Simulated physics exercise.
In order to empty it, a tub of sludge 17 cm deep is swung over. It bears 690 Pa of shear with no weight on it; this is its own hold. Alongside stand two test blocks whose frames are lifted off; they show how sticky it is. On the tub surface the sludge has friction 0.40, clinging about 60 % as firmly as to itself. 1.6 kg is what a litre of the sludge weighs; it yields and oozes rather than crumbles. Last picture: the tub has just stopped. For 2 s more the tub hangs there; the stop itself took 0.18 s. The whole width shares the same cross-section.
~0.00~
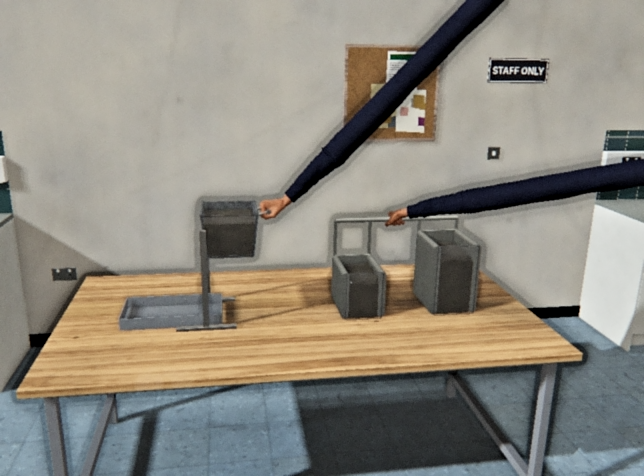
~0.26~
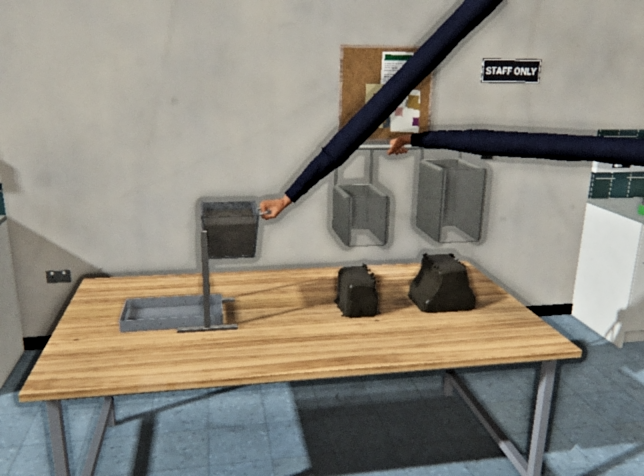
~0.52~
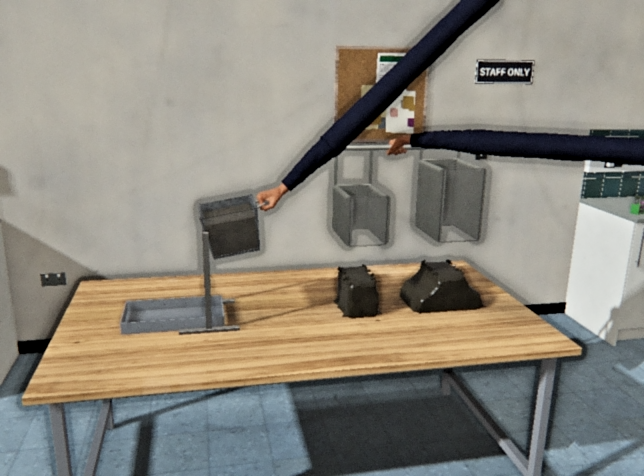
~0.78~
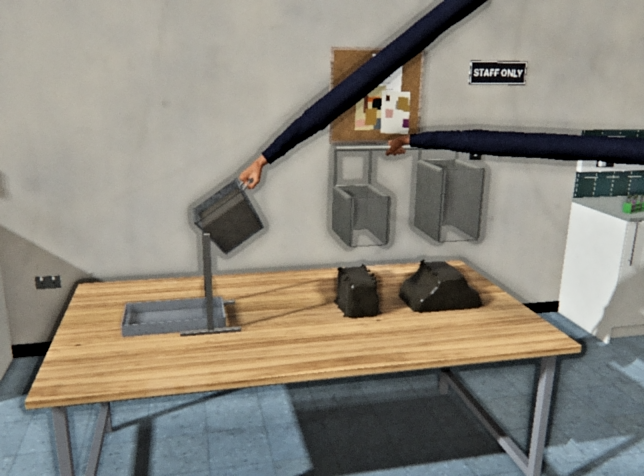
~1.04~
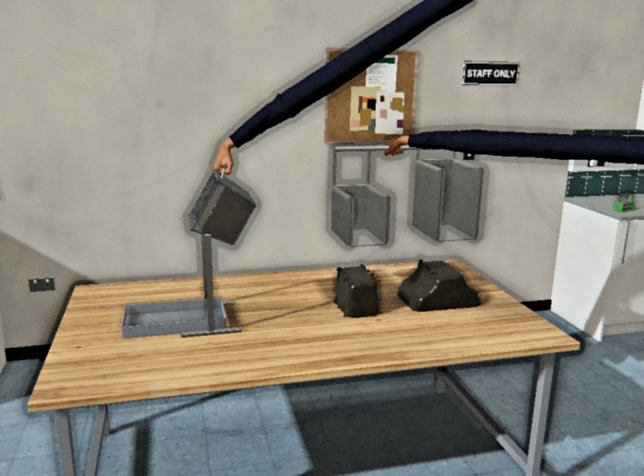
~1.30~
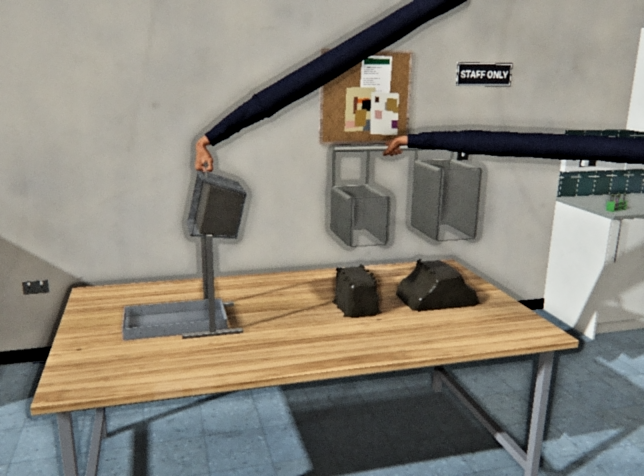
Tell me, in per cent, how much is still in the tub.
Something like 100 out of 100.
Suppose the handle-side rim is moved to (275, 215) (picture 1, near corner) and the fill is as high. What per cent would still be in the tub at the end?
Roughly 60 %.
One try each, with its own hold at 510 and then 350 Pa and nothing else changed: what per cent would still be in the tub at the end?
Going in order, it's 85 % and then 60 %.
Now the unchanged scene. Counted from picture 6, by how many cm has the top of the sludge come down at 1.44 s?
Around 0 cm below its level in the last picture.
By 1.44 s, the tub is at 77 degrees and holds 100 %.
By 1.61 s, the tub is at 77 degrees and holds 100 %.
By 1.78 s, the tub is at 77 degrees and holds 100 %.
By 1.95 s, the tub is at 77 degrees and holds 100 %.
By 3.30 s, at the end, the tub is at 77 degrees and holds 100 %.
